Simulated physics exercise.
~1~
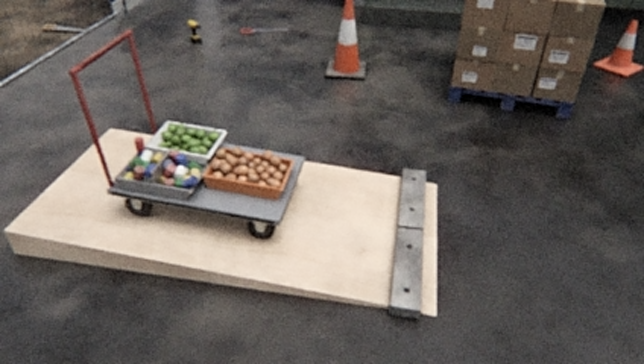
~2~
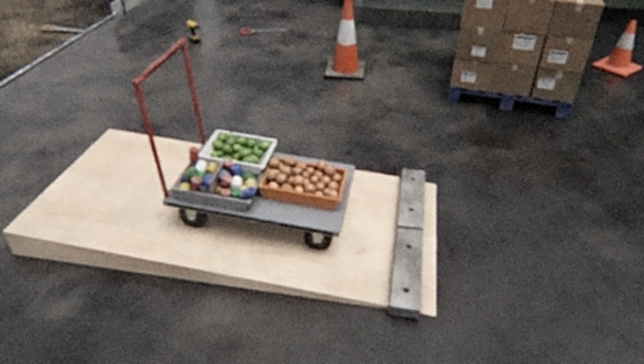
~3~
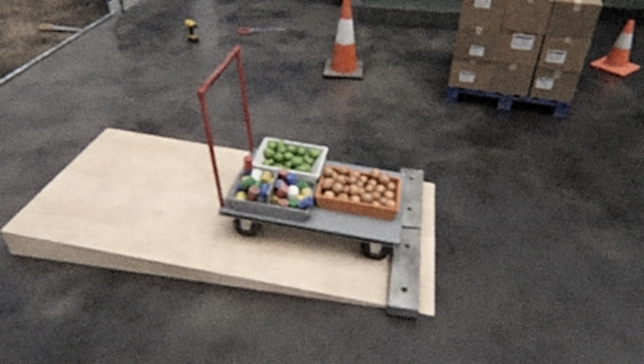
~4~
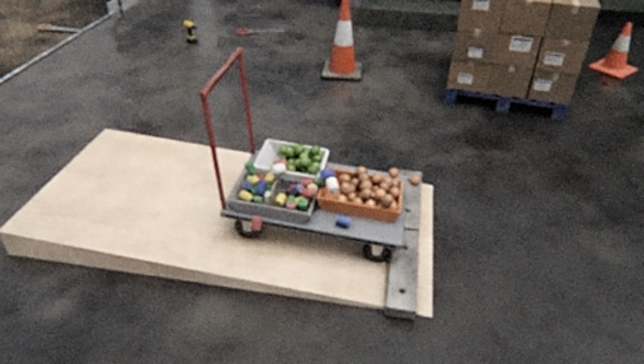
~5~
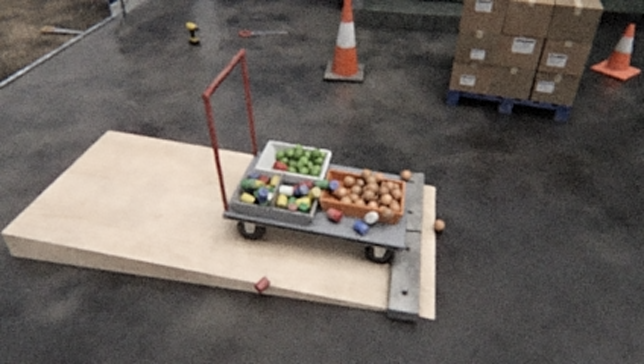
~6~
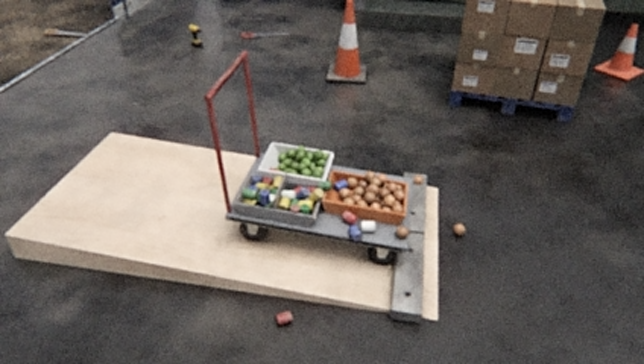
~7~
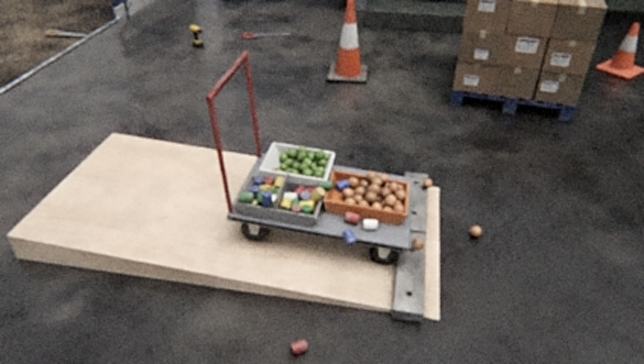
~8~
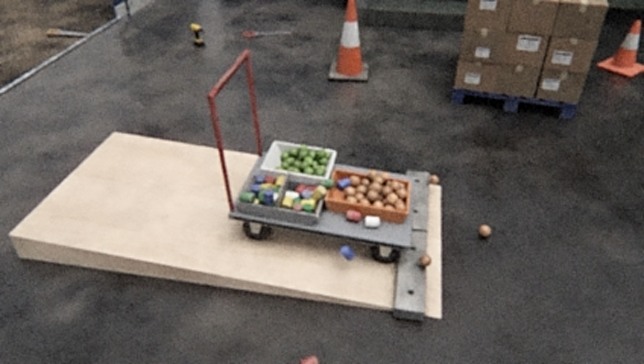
A trolley rolls right down a ramp, stops at a beam, and spills onions and jars.
